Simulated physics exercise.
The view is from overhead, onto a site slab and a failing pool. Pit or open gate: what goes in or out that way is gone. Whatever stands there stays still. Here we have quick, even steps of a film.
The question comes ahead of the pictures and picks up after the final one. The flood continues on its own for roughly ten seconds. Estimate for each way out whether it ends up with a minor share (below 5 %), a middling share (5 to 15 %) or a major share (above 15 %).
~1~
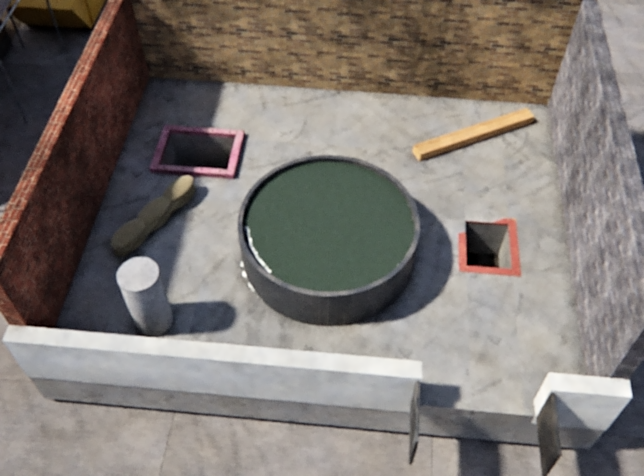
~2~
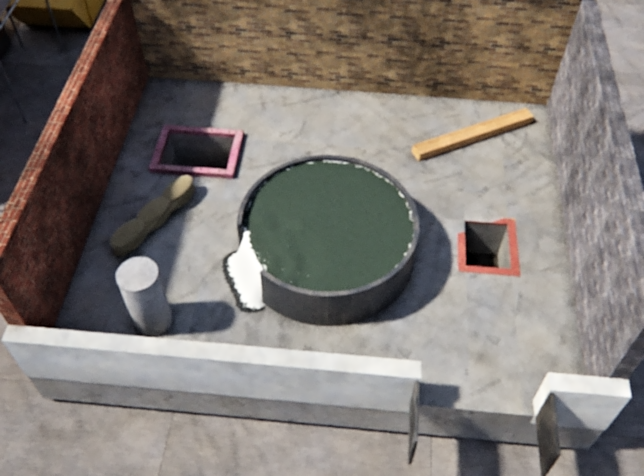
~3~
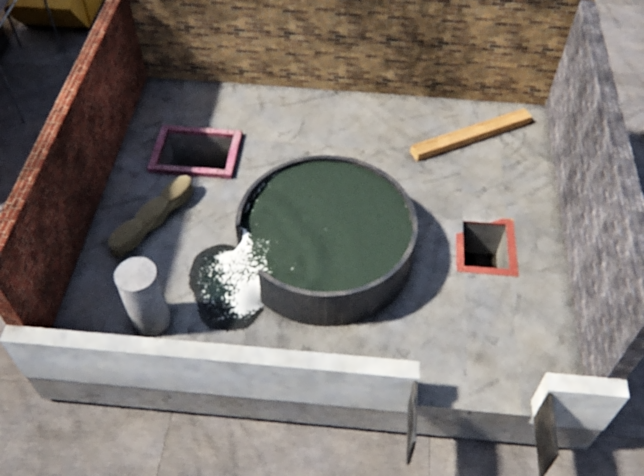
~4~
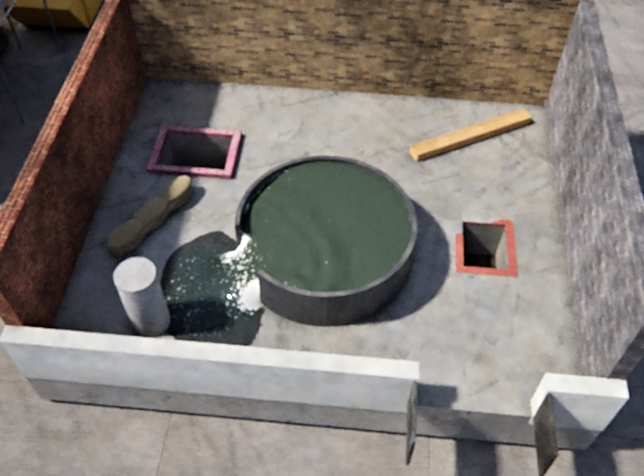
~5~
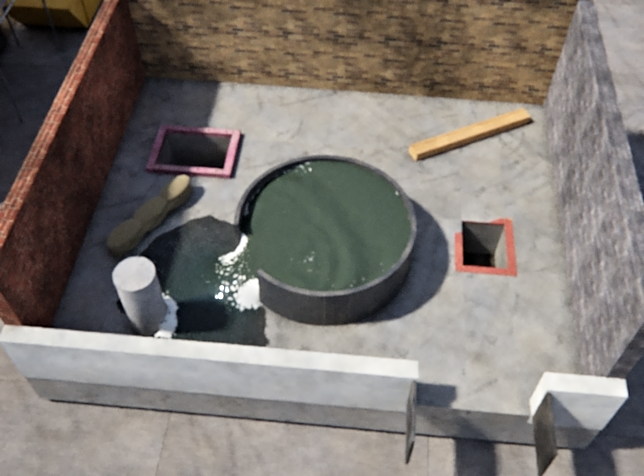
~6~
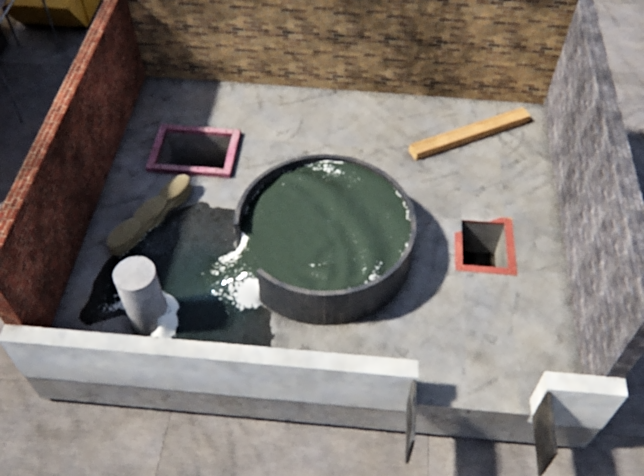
As I see it, gate: Smaller than five per cent, pink pit: Smaller than five per cent, red pit: Smaller than five per cent.
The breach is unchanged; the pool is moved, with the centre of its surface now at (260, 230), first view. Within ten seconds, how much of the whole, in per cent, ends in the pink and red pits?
I'd say the pink pit takes 4 % while the red pit takes 8 %.
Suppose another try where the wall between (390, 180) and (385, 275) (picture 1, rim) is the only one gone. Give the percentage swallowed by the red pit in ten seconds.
Share recorded - red: 40 %.
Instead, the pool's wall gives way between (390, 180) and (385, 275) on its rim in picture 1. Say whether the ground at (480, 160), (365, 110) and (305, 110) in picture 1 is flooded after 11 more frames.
In the order asked: Sodden, out of reach, out of reach.
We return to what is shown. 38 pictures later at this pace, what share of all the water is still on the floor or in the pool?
The share not yet gone is roughly 98 percent.
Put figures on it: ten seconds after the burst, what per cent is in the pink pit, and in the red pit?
In the order asked, roughly 2 and 2 percent.
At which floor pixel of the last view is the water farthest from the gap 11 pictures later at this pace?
The farthest wet spot is near (118, 151).
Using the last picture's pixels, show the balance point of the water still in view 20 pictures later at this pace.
About (247, 265).
A moment on, water covers 15 % of the floor; the gate 0 %, the pink pit 0 %, the red pit 0 %.
Next, water covers 25 % of the floor; the gate 0 %, the pink pit 0 %, the red pit 0 %.
Then, water covers 45 % of the floor; the gate 0 %, the pink pit 0 %, the red pit 0 %.
Later, water covers 75 % of the floor; the gate 1 %, the pink pit 2 %, the red pit 0 %.
In the end, water covers 90 % of the floor; the gate 3 %, the pink pit 2 %, the red pit 2 %.
